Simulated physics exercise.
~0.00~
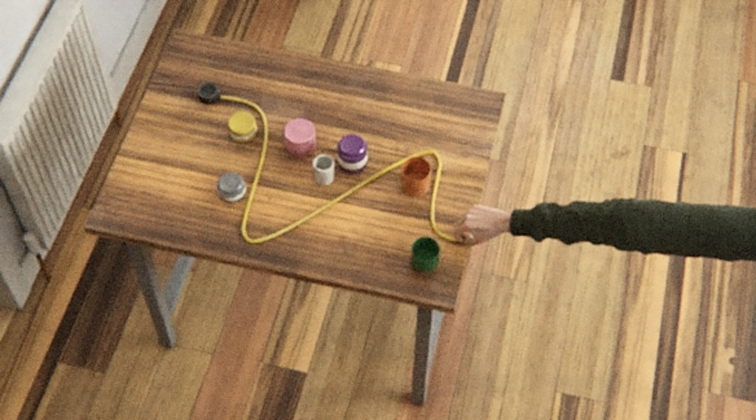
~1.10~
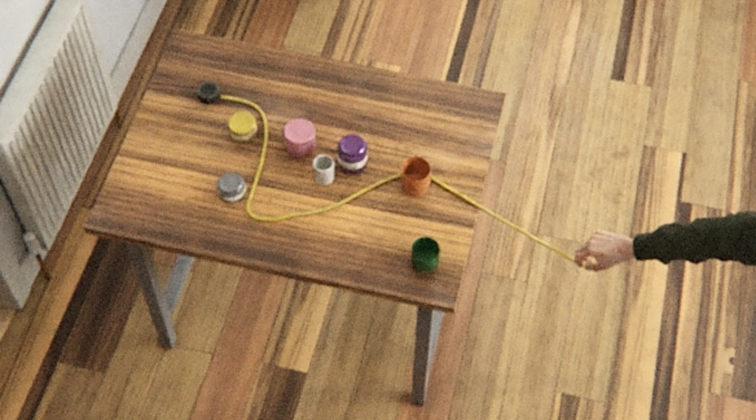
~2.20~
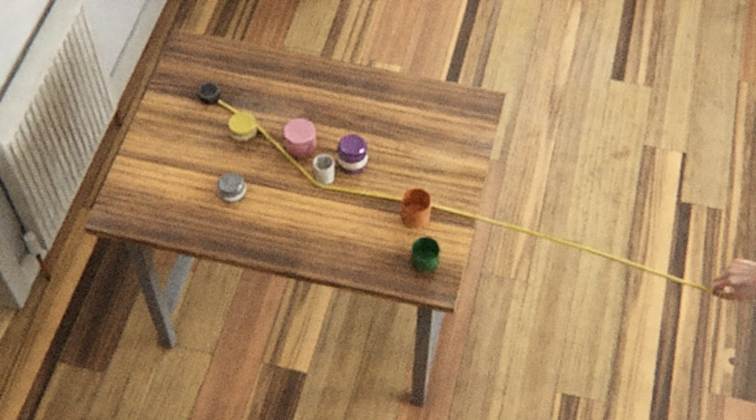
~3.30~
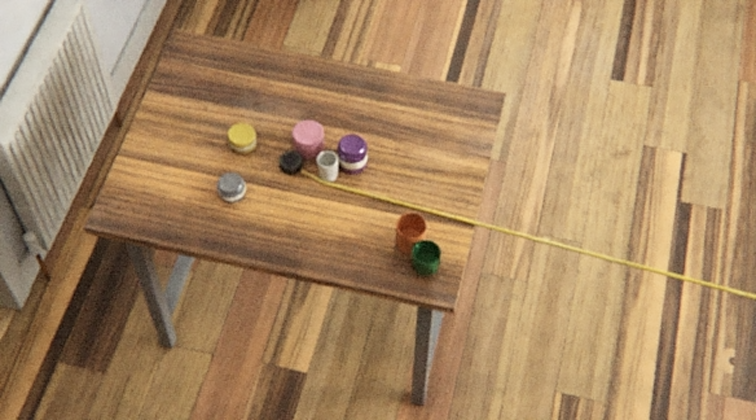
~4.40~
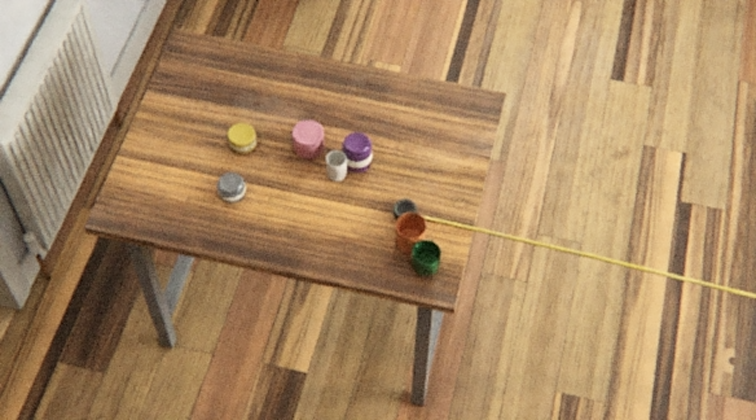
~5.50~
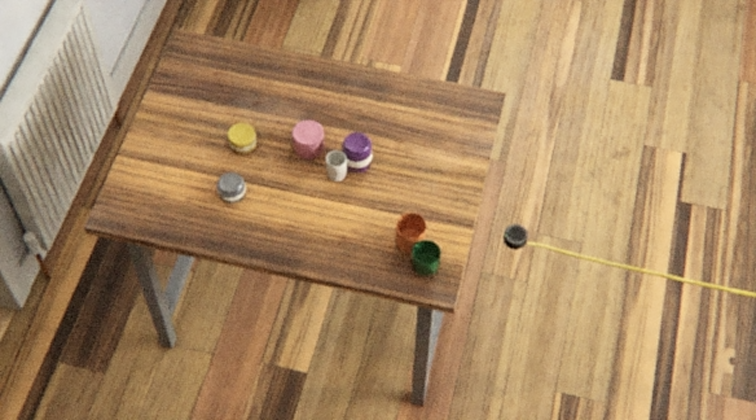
A black lamp base, pulled by its yellow lead, slides rightwards past containers off the table.
